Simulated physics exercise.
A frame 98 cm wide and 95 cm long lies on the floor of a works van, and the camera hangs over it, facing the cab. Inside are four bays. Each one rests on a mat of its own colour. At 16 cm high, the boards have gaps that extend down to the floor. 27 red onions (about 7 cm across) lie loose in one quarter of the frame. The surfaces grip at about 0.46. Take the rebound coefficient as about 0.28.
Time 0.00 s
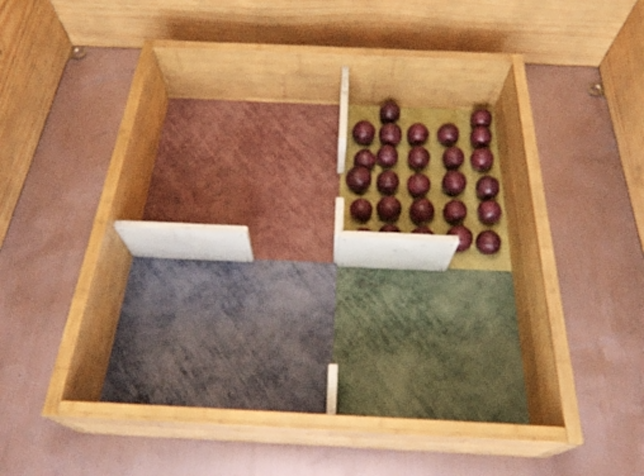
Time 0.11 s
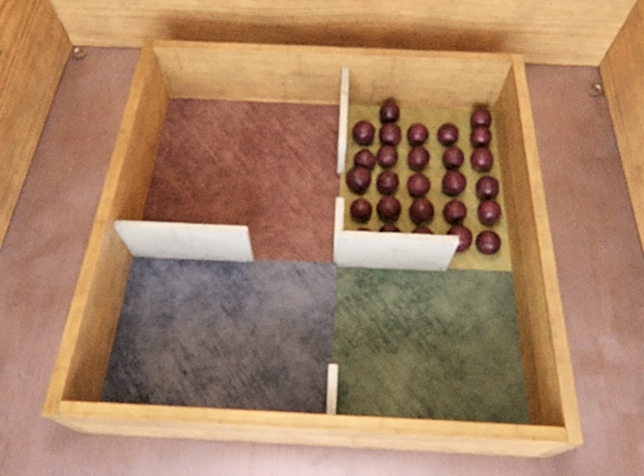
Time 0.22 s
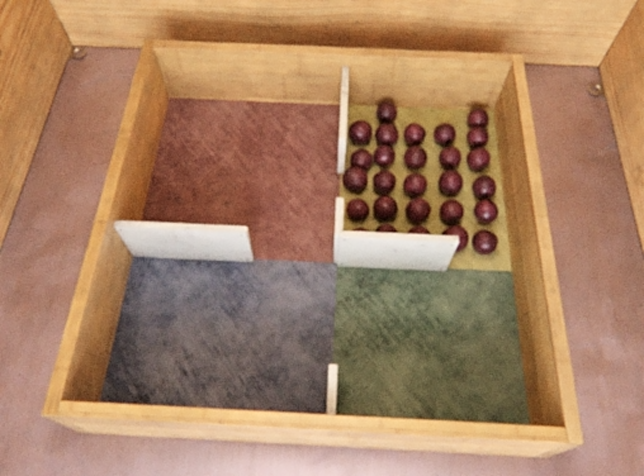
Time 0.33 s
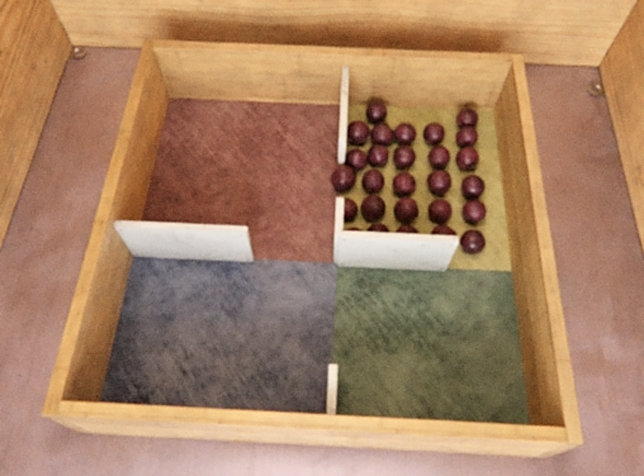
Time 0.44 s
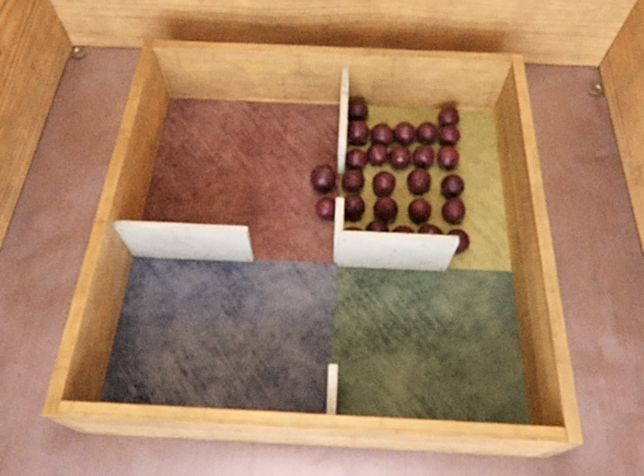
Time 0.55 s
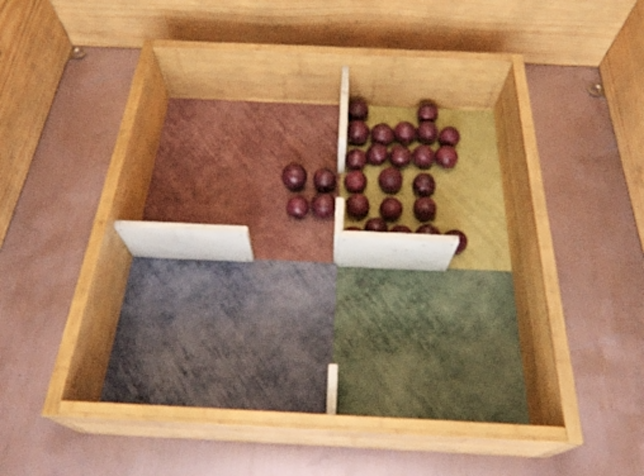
We see dark red onions clustered in the yellow bay of a wooden frame with four coloured bays; they sit still, then shift left, and a few roll through a gap in the white divider into the red bay.
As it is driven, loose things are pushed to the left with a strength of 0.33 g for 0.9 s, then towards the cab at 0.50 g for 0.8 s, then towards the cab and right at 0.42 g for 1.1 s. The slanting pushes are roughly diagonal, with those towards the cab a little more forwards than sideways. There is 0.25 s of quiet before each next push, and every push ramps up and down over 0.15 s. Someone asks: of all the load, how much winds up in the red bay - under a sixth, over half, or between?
Of all the load, a sixth to a half winds up in the red bay.
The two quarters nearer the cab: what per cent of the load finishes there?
Around 100 per cent.
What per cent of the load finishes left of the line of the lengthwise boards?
I'd say close to 40 per cent.
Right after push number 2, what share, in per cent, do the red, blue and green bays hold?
The split comes out as red 40 per cent, blue 0 per cent and green 0 per cent.
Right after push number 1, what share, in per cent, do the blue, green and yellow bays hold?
Per cent by bay - blue: 0, green: 0, yellow: 60.
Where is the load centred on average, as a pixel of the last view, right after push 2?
I'd put the average somewhere around (328, 127) in the last picture.
After push 1 (1.14 s), 10 in the red bay and 17 in the yellow bay.
After push 2 (2.19 s), 10 in the red bay and 17 in the yellow bay.
After push 3 (3.54 s), 10 in the red bay and 17 in the yellow bay.
Final count (at 3.84 s), 10 in the red bay and 17 in the yellow bay. Asked share, 10 of 27, 37 per cent.
